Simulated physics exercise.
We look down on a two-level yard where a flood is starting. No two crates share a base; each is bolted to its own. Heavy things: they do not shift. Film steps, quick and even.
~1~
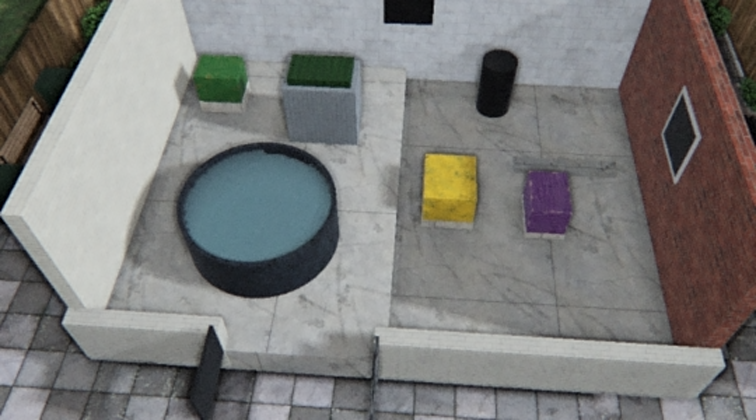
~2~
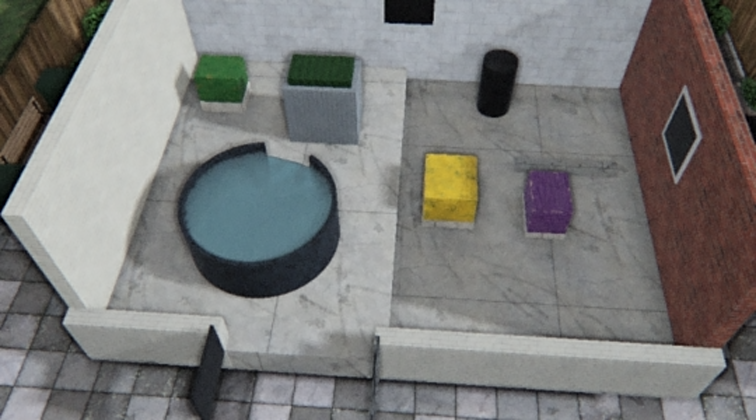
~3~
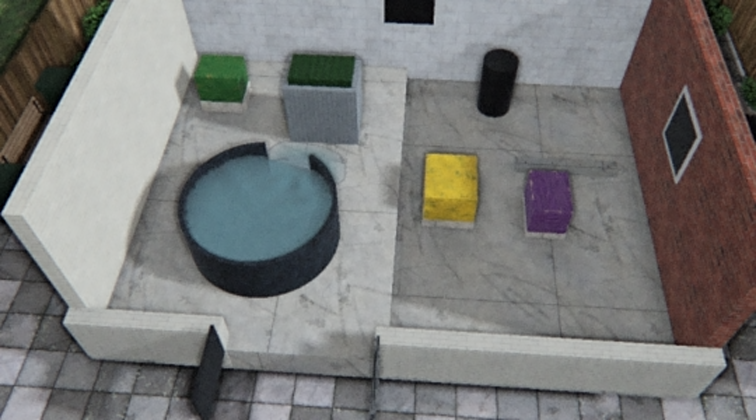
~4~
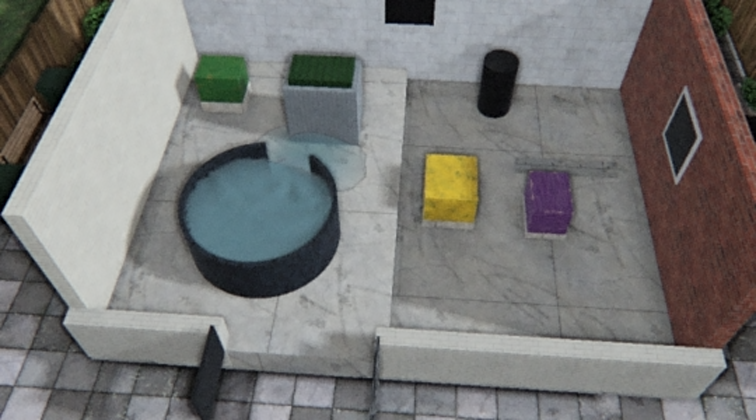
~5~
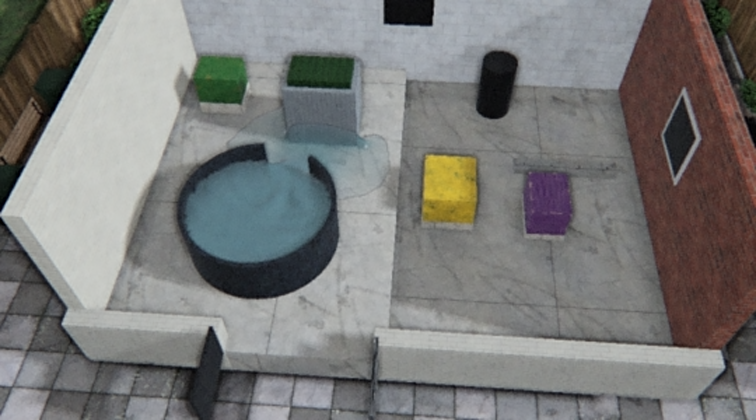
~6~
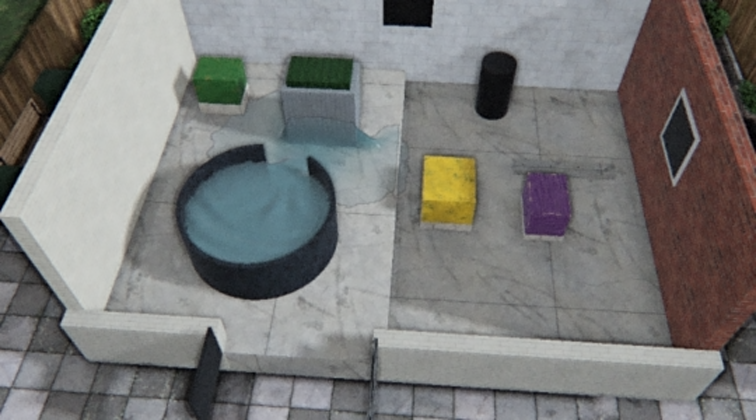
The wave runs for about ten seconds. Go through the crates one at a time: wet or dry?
Crate by crate: Green crate dry, purple crate dry, yellow crate wet.
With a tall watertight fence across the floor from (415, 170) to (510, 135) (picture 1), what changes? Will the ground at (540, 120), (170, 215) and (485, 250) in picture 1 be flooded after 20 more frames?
One by one: Soaked, soaked, spared.
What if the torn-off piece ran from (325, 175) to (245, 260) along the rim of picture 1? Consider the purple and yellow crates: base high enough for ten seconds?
As I see it, purple is doused and yellow is doused.
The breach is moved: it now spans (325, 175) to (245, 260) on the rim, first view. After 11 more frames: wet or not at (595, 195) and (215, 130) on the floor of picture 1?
One after the other: Clear, not flooded.
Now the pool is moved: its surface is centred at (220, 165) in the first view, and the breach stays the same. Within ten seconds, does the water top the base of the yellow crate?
Yellow: Not reached.
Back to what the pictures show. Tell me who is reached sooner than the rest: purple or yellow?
Answer: The yellow-painted one.
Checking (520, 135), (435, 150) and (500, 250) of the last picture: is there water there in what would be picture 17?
Going through them one by one, the first is waterlogged, the second waterlogged and the third spared.
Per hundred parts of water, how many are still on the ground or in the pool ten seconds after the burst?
Close to 98 in a hundred.
A moment on, water covers 20 % of the floor; the green crate water round its plinth, the purple crate not reached, the yellow crate water round its plinth.
Next, water covers 40 % of the floor; the green crate water round its plinth, the purple crate water round its plinth, the yellow crate water round its plinth.
Then, water covers 65 % of the floor; the green crate water round its plinth, the purple crate water round its plinth, the yellow crate water round its plinth.
Later, water covers 80 % of the floor; the green crate water round its plinth, the purple crate water round its plinth, the yellow crate water round its plinth.
In the end, water covers 95 % of the floor; the green crate stayed above the water, the purple crate stayed above the water, the yellow crate was topped.
